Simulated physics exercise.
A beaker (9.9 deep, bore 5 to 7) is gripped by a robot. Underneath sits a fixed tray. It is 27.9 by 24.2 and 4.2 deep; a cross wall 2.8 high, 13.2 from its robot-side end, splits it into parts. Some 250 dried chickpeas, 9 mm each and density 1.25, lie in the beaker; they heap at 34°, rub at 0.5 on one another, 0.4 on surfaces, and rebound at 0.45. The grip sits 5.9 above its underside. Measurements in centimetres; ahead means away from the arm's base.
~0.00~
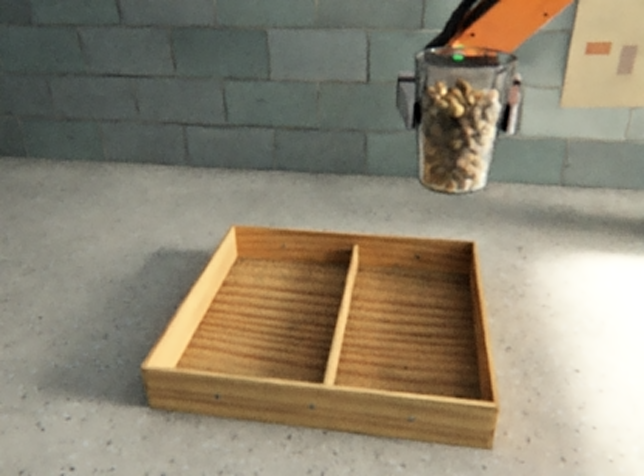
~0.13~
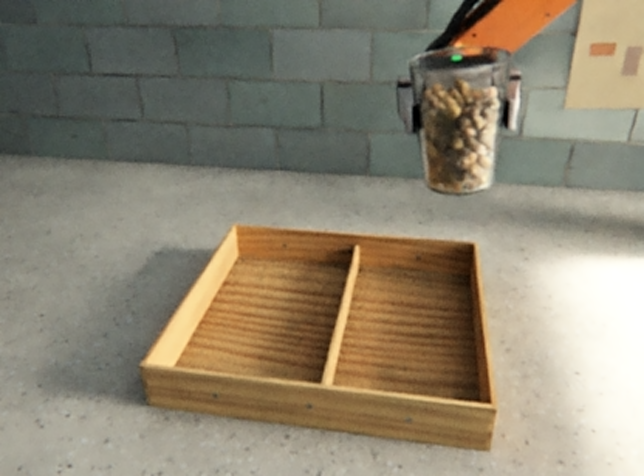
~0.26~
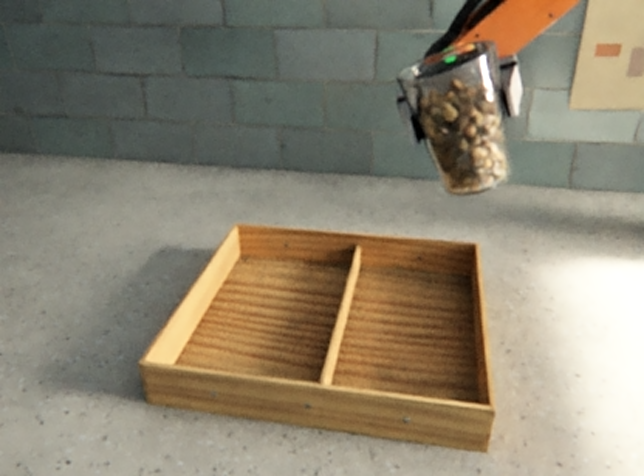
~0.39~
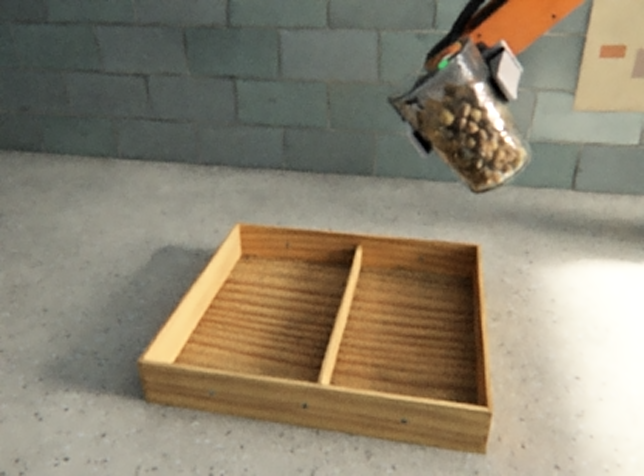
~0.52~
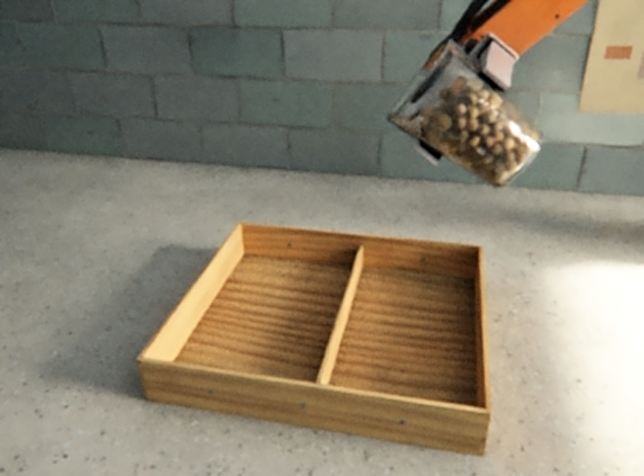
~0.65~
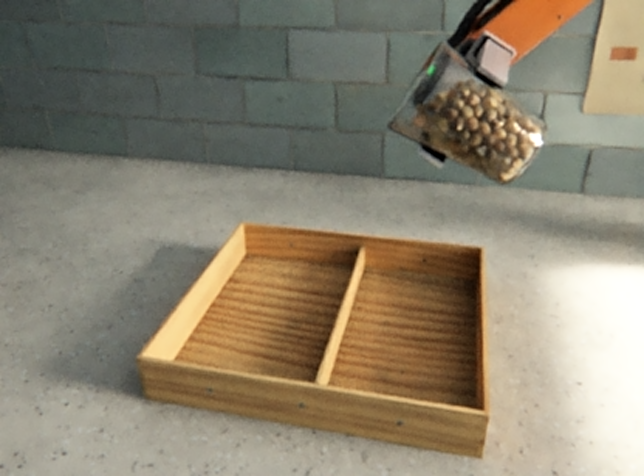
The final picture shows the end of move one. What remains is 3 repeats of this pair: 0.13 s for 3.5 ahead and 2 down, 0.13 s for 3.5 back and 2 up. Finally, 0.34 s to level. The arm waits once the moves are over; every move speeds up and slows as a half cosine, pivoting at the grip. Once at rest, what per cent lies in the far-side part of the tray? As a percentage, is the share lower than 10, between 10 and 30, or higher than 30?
The share is lower than 10 per cent.
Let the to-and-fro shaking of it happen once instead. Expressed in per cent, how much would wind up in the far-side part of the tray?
Near 0 per cent.
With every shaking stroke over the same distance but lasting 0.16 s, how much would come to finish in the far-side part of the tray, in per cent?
The share would be near 0 %.
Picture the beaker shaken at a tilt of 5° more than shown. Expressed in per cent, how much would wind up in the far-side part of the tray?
It would be near 5 per cent.
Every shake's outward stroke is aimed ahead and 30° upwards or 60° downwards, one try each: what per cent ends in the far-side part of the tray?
Roughly 15 per cent, then 0 per cent.
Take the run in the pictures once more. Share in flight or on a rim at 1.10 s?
0 per cent.
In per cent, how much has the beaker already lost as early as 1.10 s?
I'd say some 0 percent.
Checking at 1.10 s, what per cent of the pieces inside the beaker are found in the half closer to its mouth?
Roughly 45 %.
After 1.10 s, tilted 60° forward, highest piece 23 above the table; 242 in the beaker, 3 in the far-side part, 2 in the robot-side part, 1 in flight or on a rim.
After 1.55 s, tilted 44° forward, highest piece 24 above the table; 236 in the beaker, 6 in the robot-side part, 6 in the far-side part.
After 1.97 s, level, highest piece 27 above the table; 236 in the beaker, 7 in the far-side part, 5 in the robot-side part.
After 3.02 s, level, highest piece 27 above the table; 236 in the beaker, 7 in the far-side part, 5 in the robot-side part.
At rest, 236 in the beaker, 7 in the far-side part, 5 in the robot-side part. That is 3 % in the far-side part of the tray.
